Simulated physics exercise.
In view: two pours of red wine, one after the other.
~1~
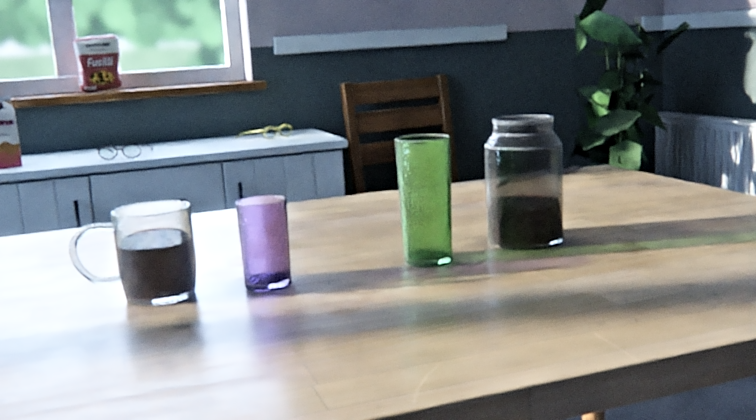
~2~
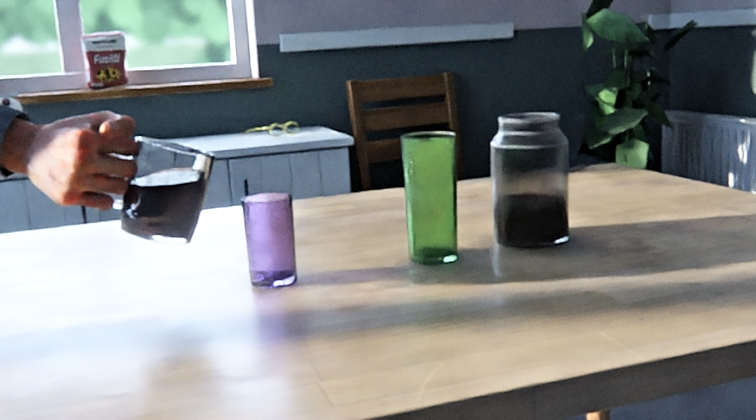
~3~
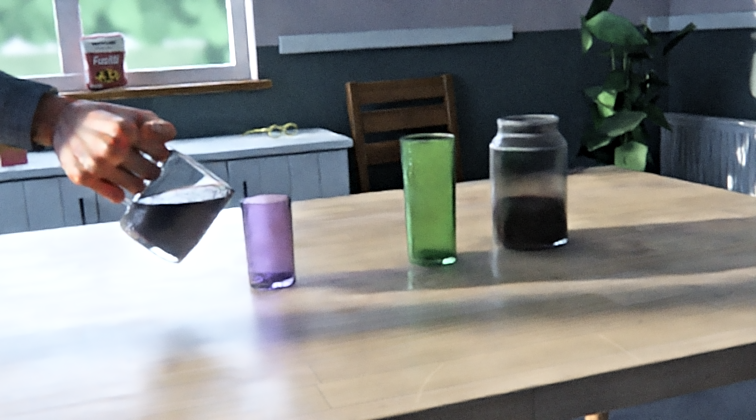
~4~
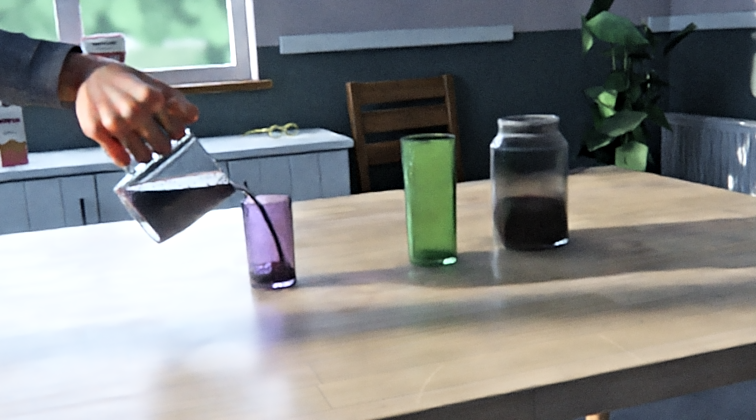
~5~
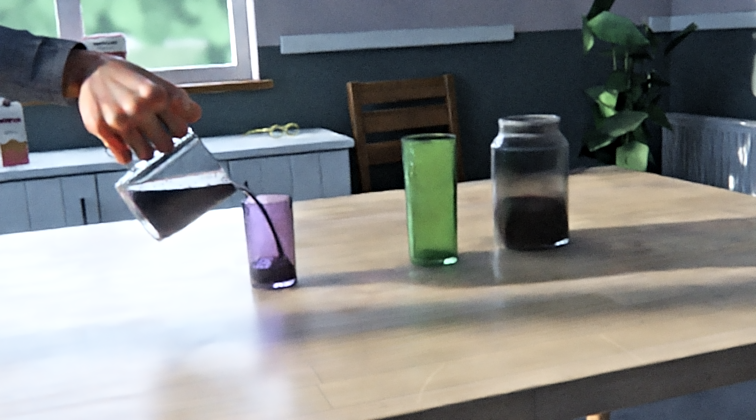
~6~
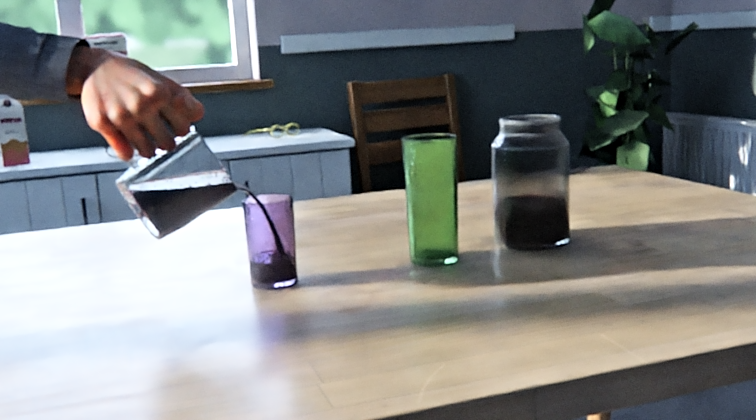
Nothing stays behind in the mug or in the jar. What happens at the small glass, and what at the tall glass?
The small glass spills over the rim and the tall glass holds everything.
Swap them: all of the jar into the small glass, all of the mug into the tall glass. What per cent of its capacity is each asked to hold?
About 160 and 70 per cent.
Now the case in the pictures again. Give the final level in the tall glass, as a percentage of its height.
Some 80 per cent.
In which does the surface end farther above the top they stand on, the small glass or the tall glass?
It is the one on the right.
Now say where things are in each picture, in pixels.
The first frame shows at the start; mug (156, 248) about two thirds full; jar (524, 177) about a quarter full; small glass (264, 239) empty; tall glass (425, 196) empty.
In the second frame, a hand has the mug; mug about two thirds full, surface at (168, 180); small glass (270, 237) empty.
In the third frame, the mug is tipped; mug (179, 204) tipped 40° with all of its load; small glass (268, 238) empty.
In the fourth frame, the stream is running; mug (178, 186) tipped 60° with nearly all of its load; small glass nearly empty, surface at (272, 268).
In the fifth frame, the stream is running; mug (178, 184) tipped 60° with nearly all of its load; tall glass (431, 196) empty.
In the sixth frame, the stream is running; mug (180, 183) tipped 60° with about three quarters of its load; jar about a quarter full, surface at (531, 202); small glass about a quarter full, surface at (272, 258); tall glass (432, 196) empty.
Shortly, the small glass is about three quarters full.
Then, the small glass is full to the brim, some went over its rim.
At the finish, the small glass is full to the brim, some went over its rim; the tall glass is about three quarters full.
